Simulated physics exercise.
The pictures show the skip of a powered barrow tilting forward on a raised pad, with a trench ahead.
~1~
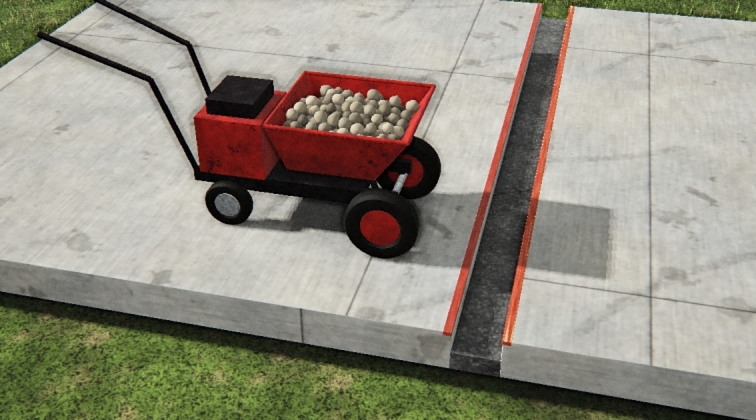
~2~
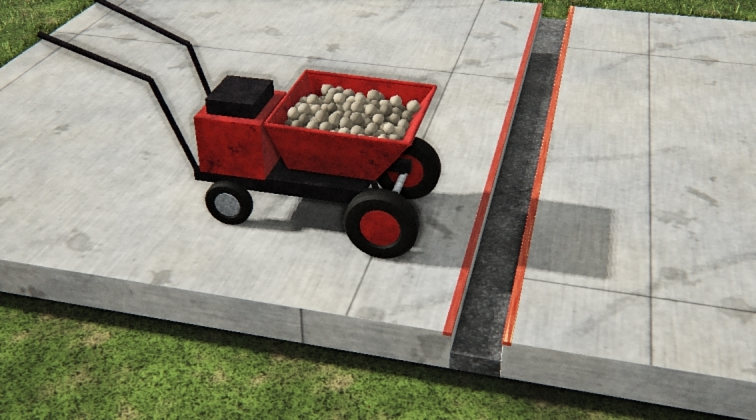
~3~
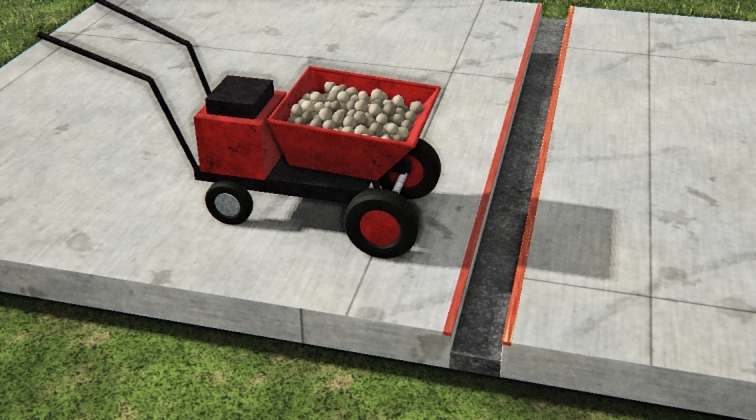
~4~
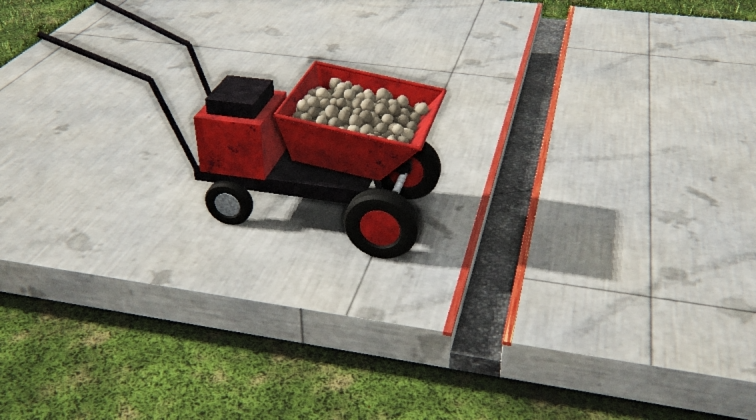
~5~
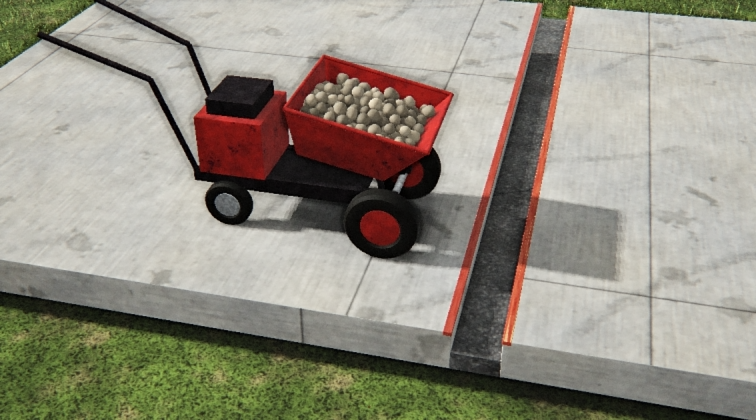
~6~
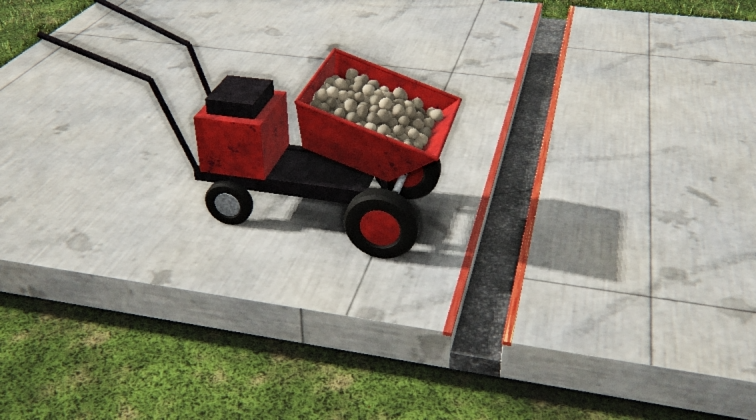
The red skip of a small barrow, heaped with round pebbles, sat level at first, then slowly tilted forward toward a dark trench on the right, while its wheels stayed still on the concrete.
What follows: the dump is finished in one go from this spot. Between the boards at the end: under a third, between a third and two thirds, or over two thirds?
In the trench: Between a third and two thirds.
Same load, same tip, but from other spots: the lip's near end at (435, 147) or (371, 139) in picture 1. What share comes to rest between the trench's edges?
Roughly 10 per cent, and 60 per cent.
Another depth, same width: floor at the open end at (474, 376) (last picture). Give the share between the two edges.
Close to 70 per cent.
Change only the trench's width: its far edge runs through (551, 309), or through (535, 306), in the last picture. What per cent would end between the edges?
The first gives 90 %, the second 80 %.
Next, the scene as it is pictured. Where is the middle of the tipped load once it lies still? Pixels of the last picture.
Around (517, 237).
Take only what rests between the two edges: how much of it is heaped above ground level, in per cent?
Close to 25 per cent.
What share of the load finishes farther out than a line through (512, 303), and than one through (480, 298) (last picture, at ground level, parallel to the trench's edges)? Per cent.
In turn 40 and 80 in a hundred.
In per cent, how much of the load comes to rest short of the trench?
Near 0 %.
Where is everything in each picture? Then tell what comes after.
Lip of the skip near (408, 144), level; top of the load near (348, 117), river pebbles; first edge of the trench near (458, 294); far edge near (515, 303), the trench under half as wide as the skip, and about half as deep as wide, in the first picture.
Lip of the skip near (409, 144), level; top of the load near (349, 107), in the second picture.
Lip of the skip near (413, 146), tipped barely; top of the load near (342, 115), in the third picture.
Lip of the skip near (420, 149), tipped a little; top of the load near (335, 113), in the fourth picture.
Lip of the skip near (428, 153), tipped a little; top of the load near (342, 109), in the fifth picture.
Lip of the skip near (437, 159), tipped clearly; top of the load near (351, 106); first edge of the trench near (458, 294); far edge near (515, 303), in the sixth picture.
Shortly afterwards, skip tipped steeply; the whole lot in the skip.
Next, skip tipped right over; near two thirds in the skip; near a quarter in or heaped over the trench; a little beyond it; only a few falling.
Some moments later, skip tipped right over; a little in the skip; near half in or heaped over the trench; near a third beyond it.
In the end, skip tipped right over; a little in the skip; near half in or heaped over the trench; near a third beyond it.
